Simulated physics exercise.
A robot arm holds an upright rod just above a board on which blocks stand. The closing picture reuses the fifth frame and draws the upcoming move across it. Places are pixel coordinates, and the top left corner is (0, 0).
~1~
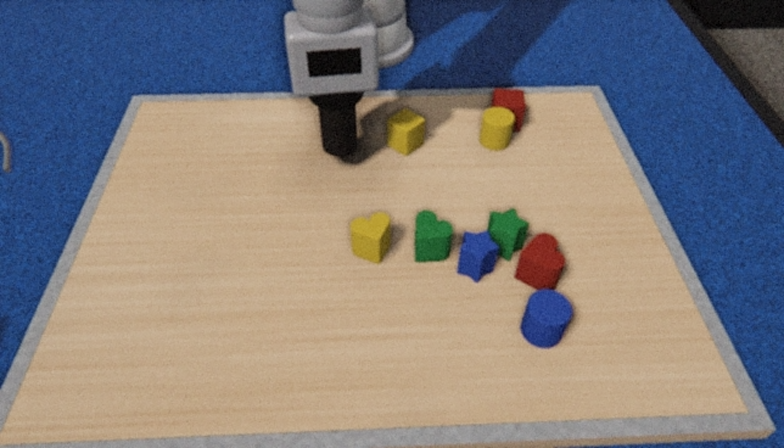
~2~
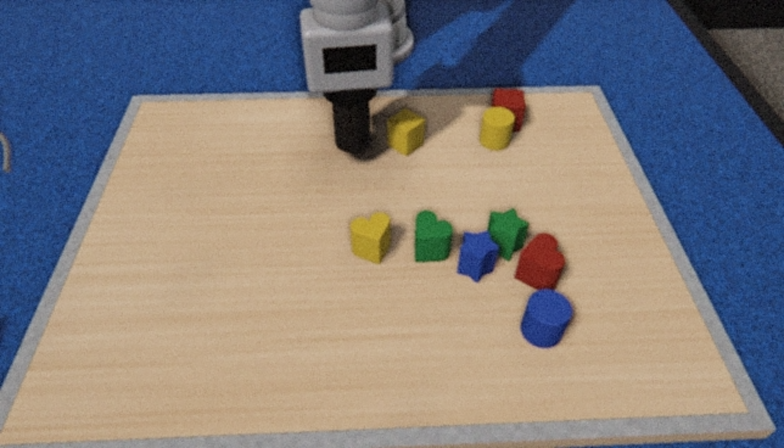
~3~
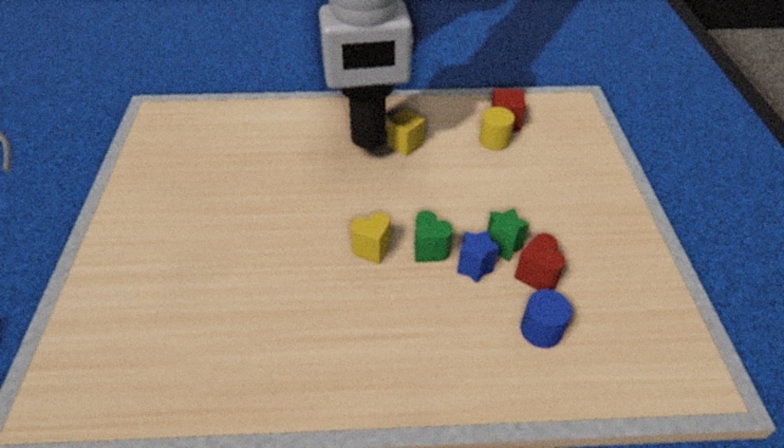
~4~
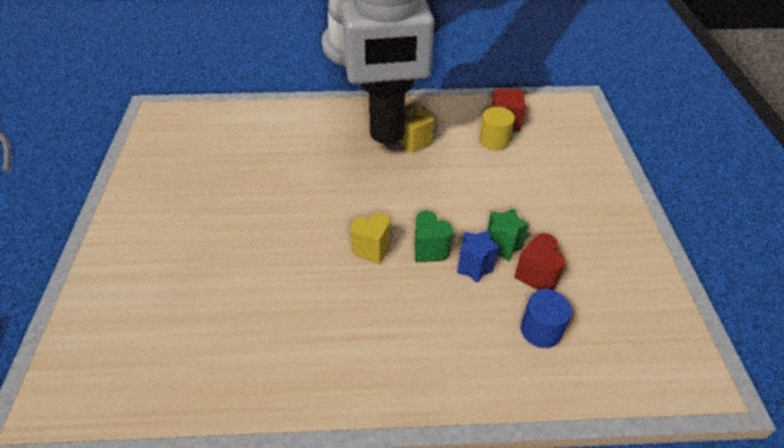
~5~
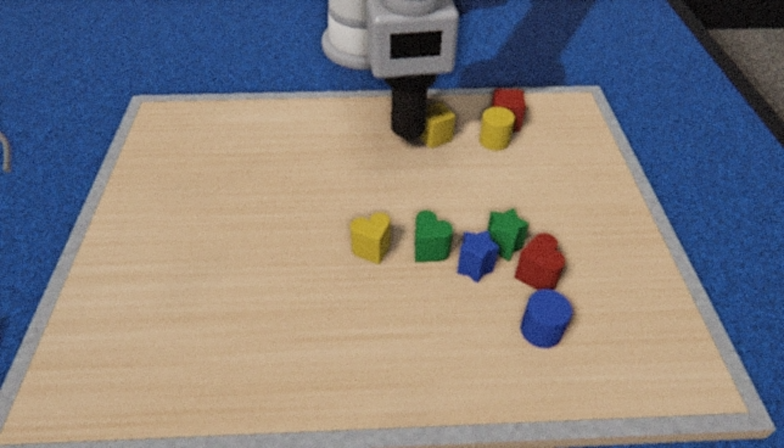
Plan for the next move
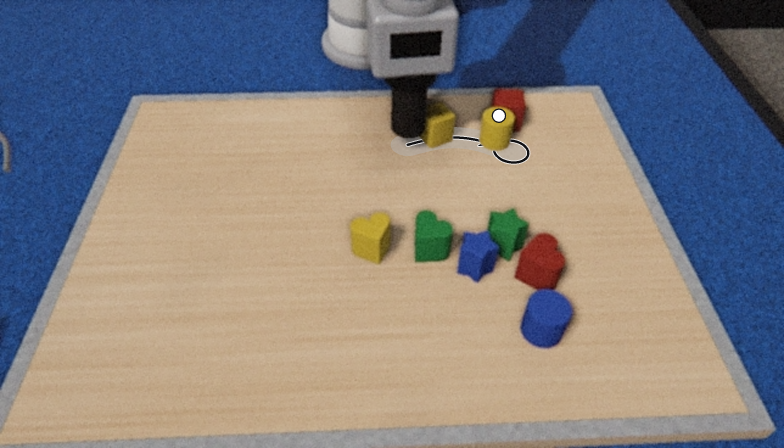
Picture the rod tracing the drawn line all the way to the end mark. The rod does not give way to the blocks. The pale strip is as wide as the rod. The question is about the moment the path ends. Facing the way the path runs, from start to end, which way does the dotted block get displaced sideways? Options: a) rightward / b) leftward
a.
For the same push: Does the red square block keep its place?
I expect not.
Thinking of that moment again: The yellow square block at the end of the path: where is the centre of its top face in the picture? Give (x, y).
At pixel (516, 105).
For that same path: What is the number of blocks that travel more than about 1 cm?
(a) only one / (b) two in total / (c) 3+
c (3+)
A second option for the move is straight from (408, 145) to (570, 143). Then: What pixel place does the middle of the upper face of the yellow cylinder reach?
The answer is (595, 104).
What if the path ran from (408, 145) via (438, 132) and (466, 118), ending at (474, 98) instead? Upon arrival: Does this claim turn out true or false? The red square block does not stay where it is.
True.
Path on the board, from (408, 145) by way of (441, 138) and (477, 140) to (511, 151); the dot is on the yellow cylinder.
The first path, step by step. One third of the way, rod (443, 121); yellow square block (472, 105).
Two thirds of the way, rod (480, 123); yellow square block (502, 102); yellow cylinder (516, 120); red square block (525, 94), turned 40° anticlockwise.
At the end, rod (515, 134); yellow square block (516, 105), turned 30° anticlockwise; yellow cylinder (551, 127); red square block (532, 92), turned 60° anticlockwise.
